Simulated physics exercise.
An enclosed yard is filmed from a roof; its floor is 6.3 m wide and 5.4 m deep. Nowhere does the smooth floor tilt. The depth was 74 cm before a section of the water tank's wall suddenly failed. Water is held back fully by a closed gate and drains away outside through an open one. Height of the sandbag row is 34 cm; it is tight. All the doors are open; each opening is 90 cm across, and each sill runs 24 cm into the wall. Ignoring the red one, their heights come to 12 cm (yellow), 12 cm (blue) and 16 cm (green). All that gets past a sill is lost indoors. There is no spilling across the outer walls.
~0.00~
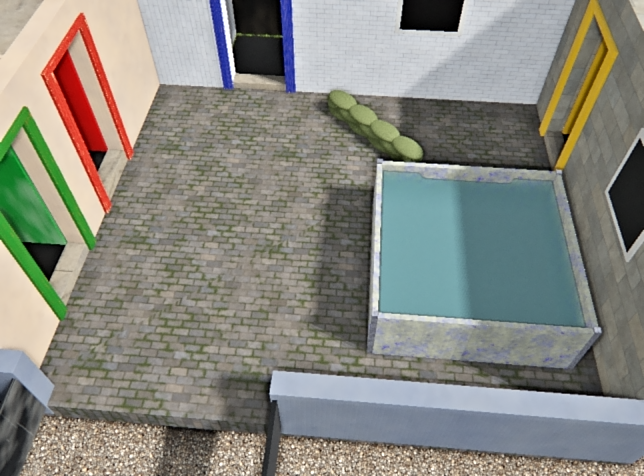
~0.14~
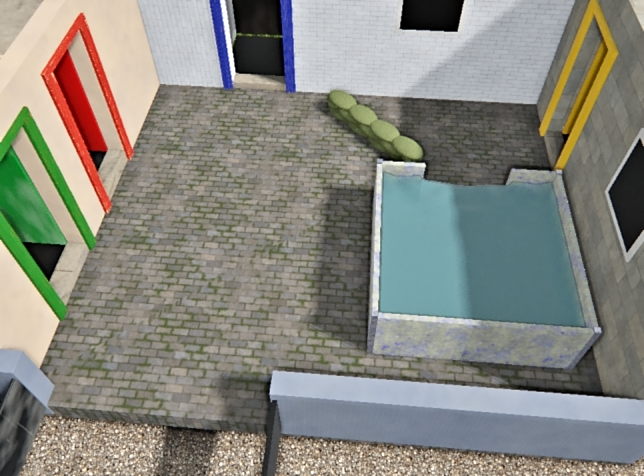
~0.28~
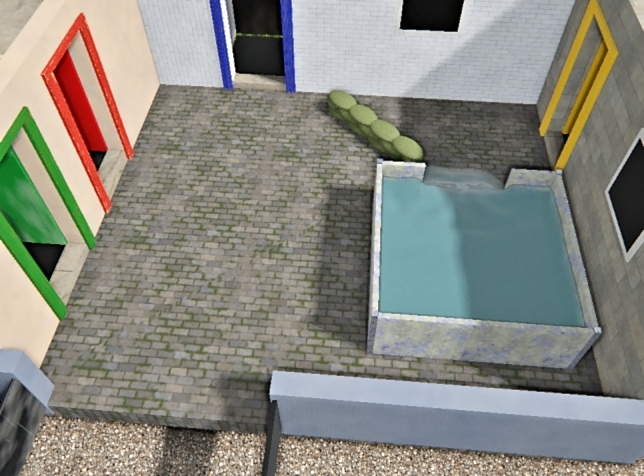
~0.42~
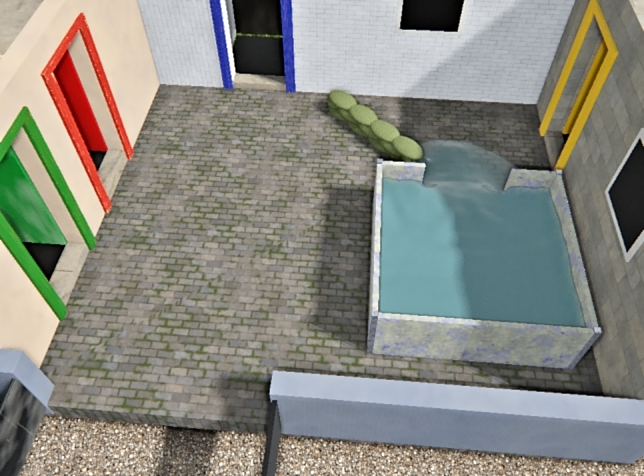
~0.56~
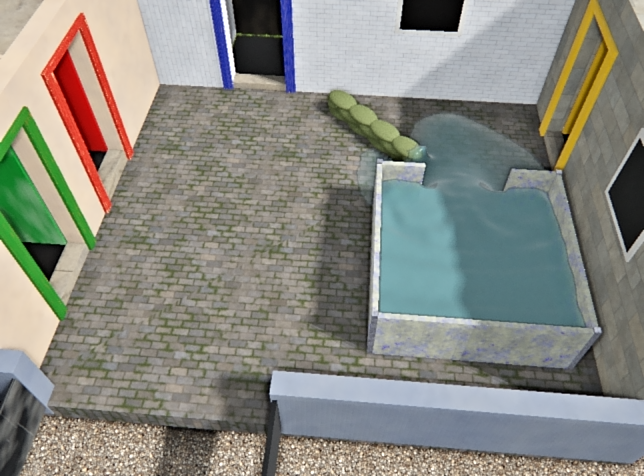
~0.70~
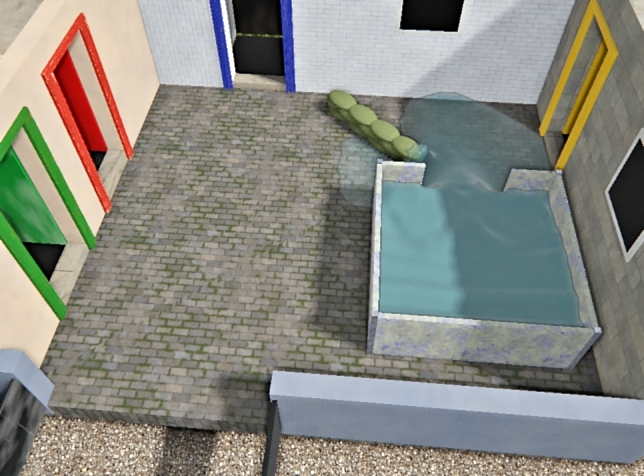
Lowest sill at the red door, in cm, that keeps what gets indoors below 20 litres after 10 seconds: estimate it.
My estimate is 6.5 cm.
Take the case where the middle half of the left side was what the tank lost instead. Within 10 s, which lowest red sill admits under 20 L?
Some 19 centimetres.
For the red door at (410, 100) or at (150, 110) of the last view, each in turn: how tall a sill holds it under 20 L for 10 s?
About 30 cm, then about 14.0 cm.
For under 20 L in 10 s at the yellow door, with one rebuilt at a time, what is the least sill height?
At the yellow door it takes roughly 26 centimetres.
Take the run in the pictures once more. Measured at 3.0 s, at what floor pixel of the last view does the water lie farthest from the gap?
Pixel close to (158, 90).
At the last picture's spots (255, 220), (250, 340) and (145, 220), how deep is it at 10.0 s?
Ordered as asked: 4, 3, 6 cm.
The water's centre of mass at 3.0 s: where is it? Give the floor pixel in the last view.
The water's centre is at about (433, 202).
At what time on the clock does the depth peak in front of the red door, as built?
I'd say near 4.0 seconds.
After 1.4 s water covers 25 % of the floor, deepest (52 cm) near (528, 110); it has not reached the red door.
After 3.0 s water covers 50 % of the floor, deepest (40 cm) near (362, 101); it has not reached the red door.
After 10.0 s water covers 95 % of the floor, deepest (17 cm) near (596, 429); 8 cm at the red door, 0 litres in over its 20 cm sill.
At the red door as built, the water arrived by 3.4 s and peaked near 11 cm at 4.2 s.
Run again over the same 10 s with other heights there, 27 litres in over 6 cm, 4 litres over 8.5 cm. The limit of 20 litres is kept from about 6.5 cm up.
